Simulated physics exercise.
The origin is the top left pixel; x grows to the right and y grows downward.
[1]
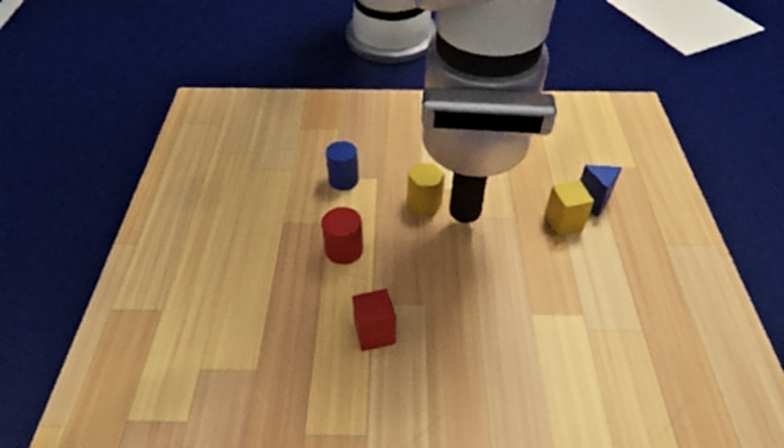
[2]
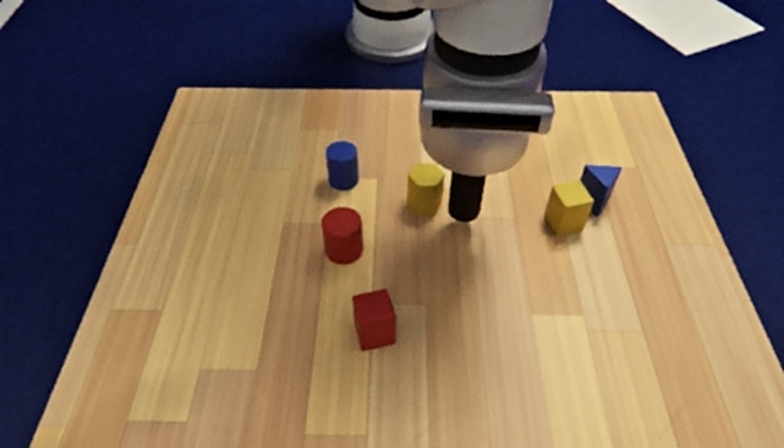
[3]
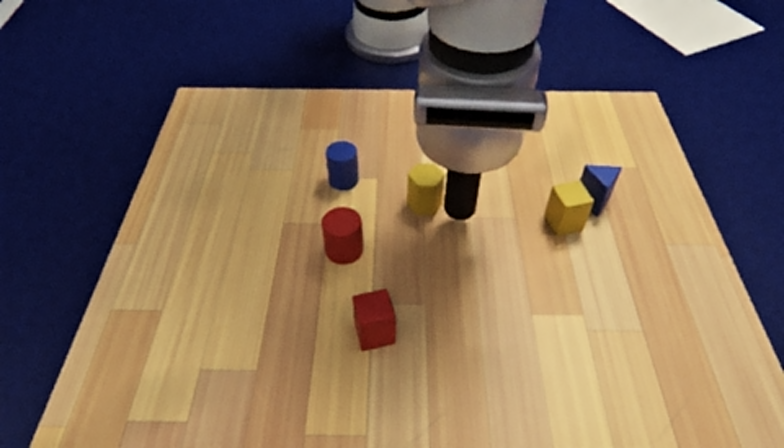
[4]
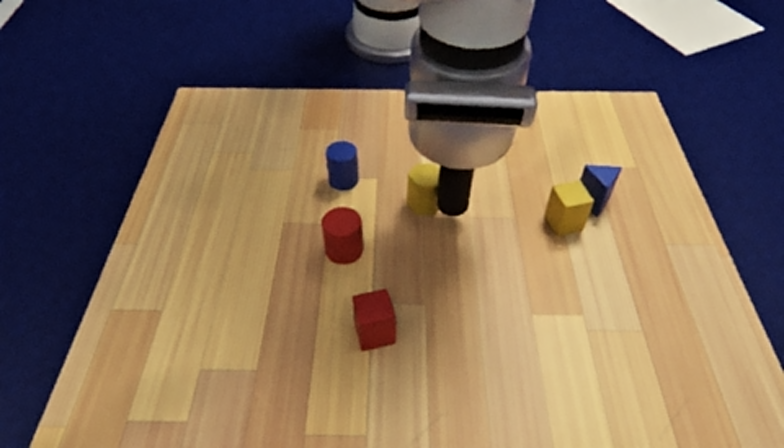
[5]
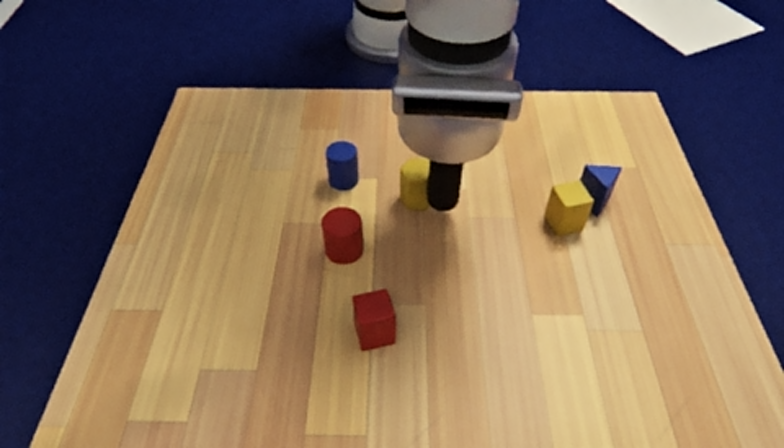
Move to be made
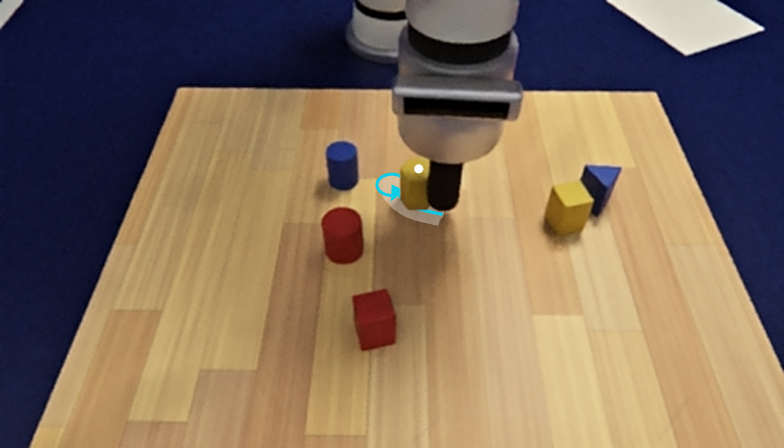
On a wooden tabletop scattered with small red, blue and yellow blocks, a robot arm slid its dark peg slightly left and back, then nudged a yellow block a little the same way.
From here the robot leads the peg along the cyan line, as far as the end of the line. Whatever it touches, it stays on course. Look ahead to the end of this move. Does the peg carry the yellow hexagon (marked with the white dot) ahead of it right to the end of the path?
Yes, I think so.
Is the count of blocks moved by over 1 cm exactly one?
Going by the path, yes.
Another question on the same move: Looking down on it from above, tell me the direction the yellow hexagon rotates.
Looking down on the board, it turns clockwise.
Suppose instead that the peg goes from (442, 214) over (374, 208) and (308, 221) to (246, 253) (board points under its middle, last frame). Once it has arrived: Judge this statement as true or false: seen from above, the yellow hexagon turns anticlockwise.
The statement is incorrect.
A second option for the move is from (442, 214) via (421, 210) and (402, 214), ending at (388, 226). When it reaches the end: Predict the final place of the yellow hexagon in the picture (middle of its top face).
Located at (396, 160).
The line goes from (442, 214) through (420, 209) and (402, 199) to (392, 185); the dot is on the yellow hexagon.
The first path, step by step. Halfway along, peg (410, 192); yellow hexagon (394, 155), turned 35° clockwise.
At the end, peg (392, 172); blue circular block unmoved; yellow hexagon (375, 137), turned 30° clockwise.
